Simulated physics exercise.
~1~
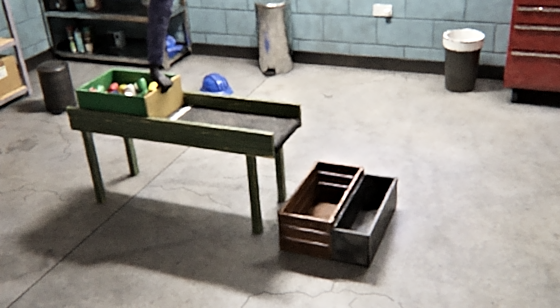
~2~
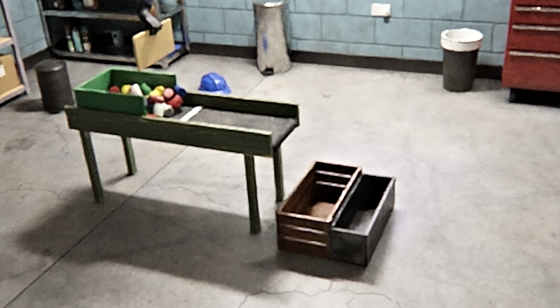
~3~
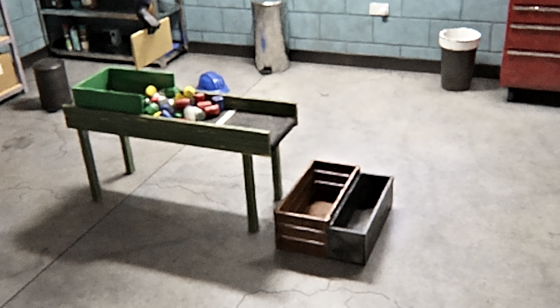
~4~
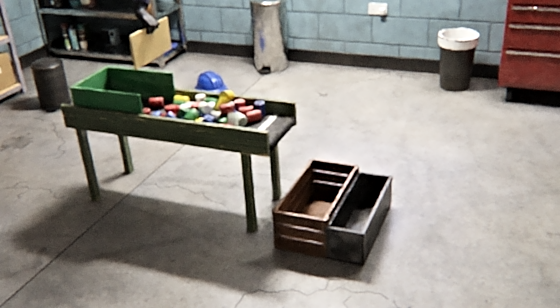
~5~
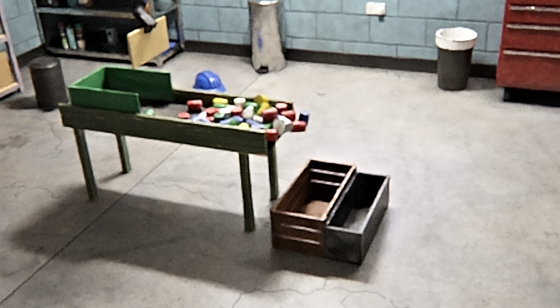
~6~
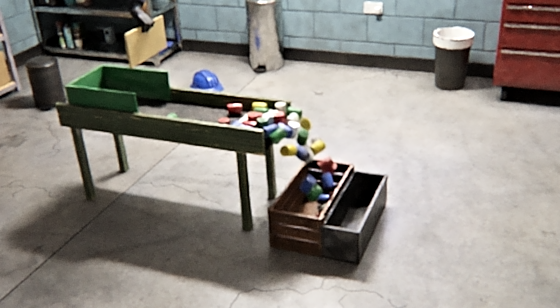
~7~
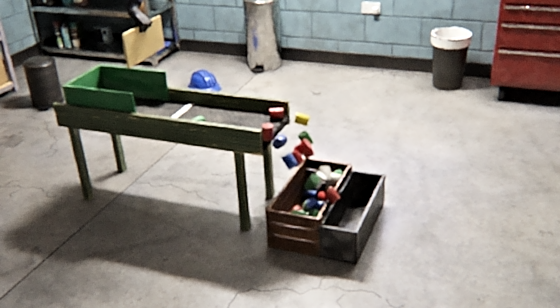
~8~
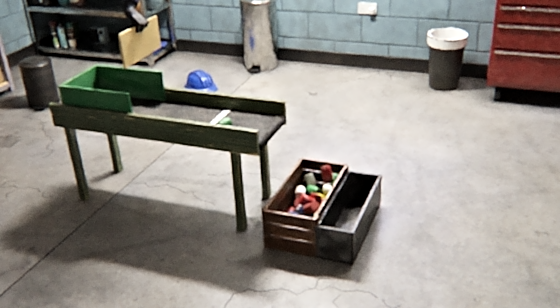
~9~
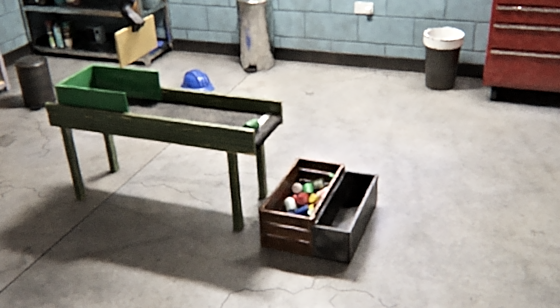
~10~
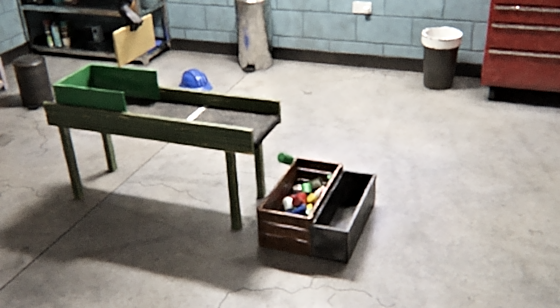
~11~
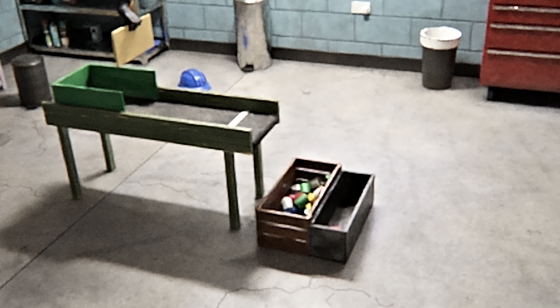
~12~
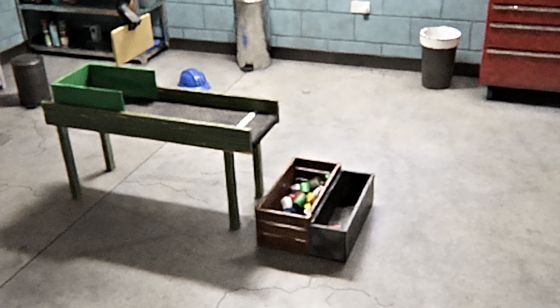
Colourful little jars riding a belt rightward from a green pen, tumbling off the end and settling in a wooden crate.
